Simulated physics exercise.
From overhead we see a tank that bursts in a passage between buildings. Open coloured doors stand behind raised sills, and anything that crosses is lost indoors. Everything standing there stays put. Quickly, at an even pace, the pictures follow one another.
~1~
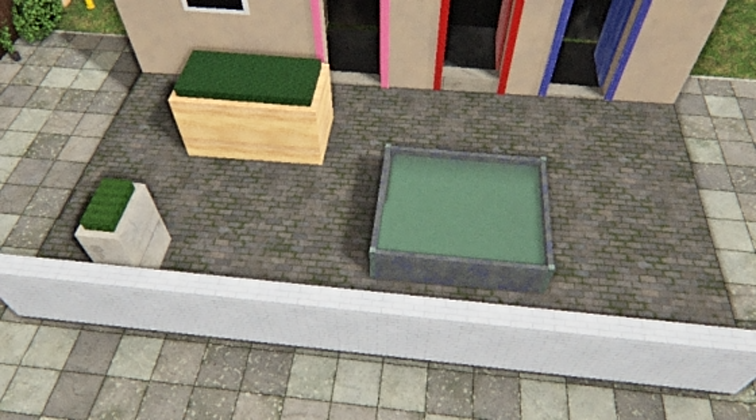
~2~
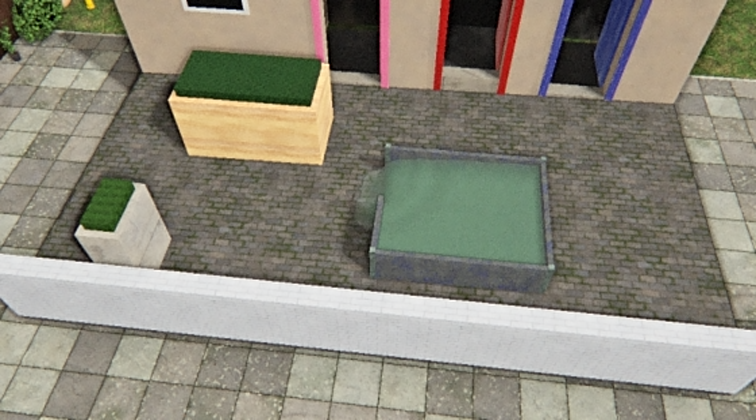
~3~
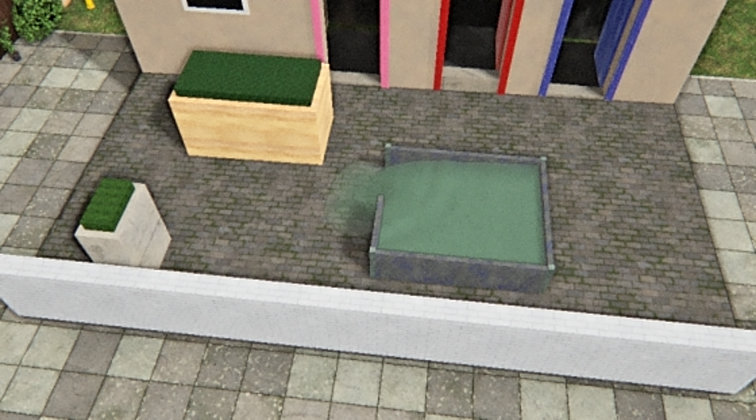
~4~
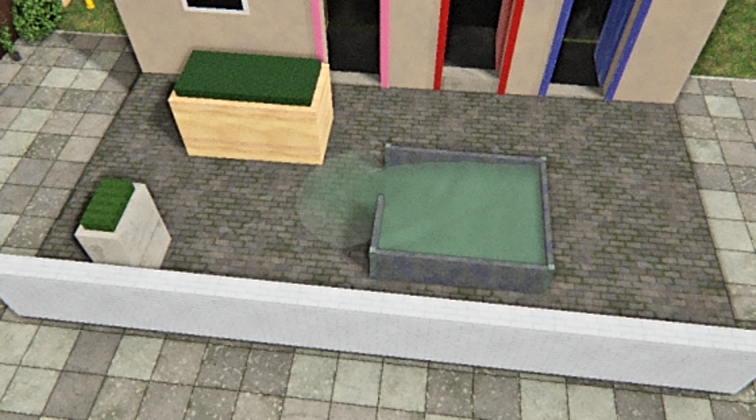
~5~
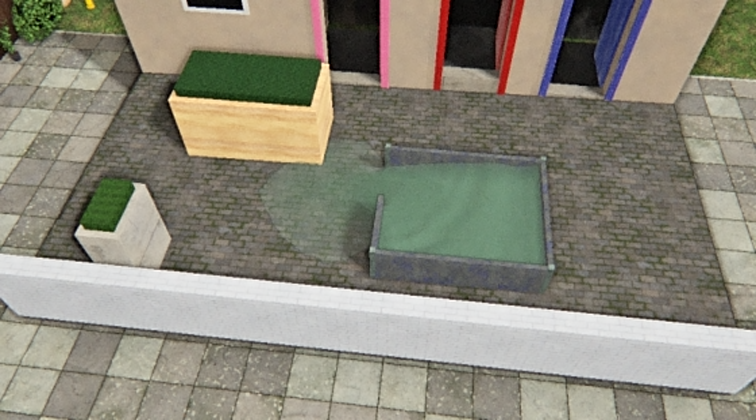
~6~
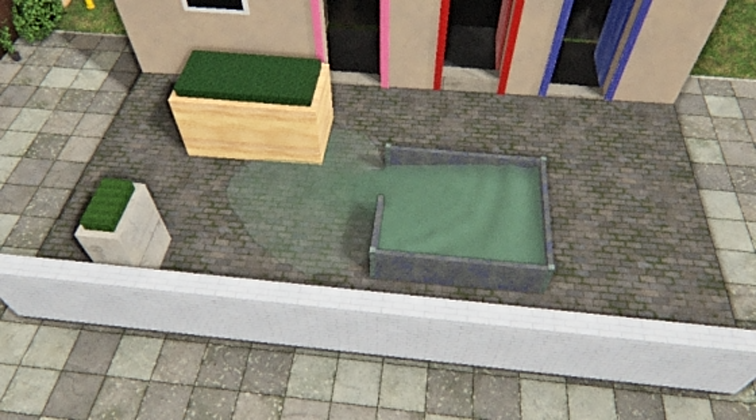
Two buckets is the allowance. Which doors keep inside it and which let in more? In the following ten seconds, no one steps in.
Here is how it goes: The red door keeps inside it; the pink door lets in more; the blue door keeps inside it.
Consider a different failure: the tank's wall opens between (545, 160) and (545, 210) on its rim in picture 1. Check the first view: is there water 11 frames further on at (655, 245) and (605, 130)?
Respectively: Drenched and drenched.
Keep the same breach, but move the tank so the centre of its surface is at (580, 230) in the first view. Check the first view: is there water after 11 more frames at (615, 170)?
Result at that place: Not reached.
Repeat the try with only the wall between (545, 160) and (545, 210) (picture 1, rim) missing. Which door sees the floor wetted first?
It's the blue one.
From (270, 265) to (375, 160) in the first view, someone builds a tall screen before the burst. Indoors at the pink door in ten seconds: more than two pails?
As for that door, the pink one comes in short.
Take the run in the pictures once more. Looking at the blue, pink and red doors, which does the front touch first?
From the pictures, my answer is the door marked pink.
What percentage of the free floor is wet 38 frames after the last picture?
I'd guess some 40 per cent.
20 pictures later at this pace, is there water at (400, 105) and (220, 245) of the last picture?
Point one: Swamped. Point two: Swamped.
A moment on, water covers 20 % of the floor; the red door not reached, the pink door not reached, the blue door not reached.
Next, water covers 30 % of the floor; the red door not reached, the pink door under two buckets in, the blue door not reached.
Then, water covers 35 % of the floor; the red door wet at the sill, nothing in, the pink door over two buckets in, the blue door not reached.
Later, water covers 40 % of the floor; the red door wet at the sill, nothing in, the pink door far over two buckets in, the blue door not reached.
In the end, water covers 50 % of the floor; the red door wet at the sill, nothing in, the pink door far over two buckets in, the blue door not reached.
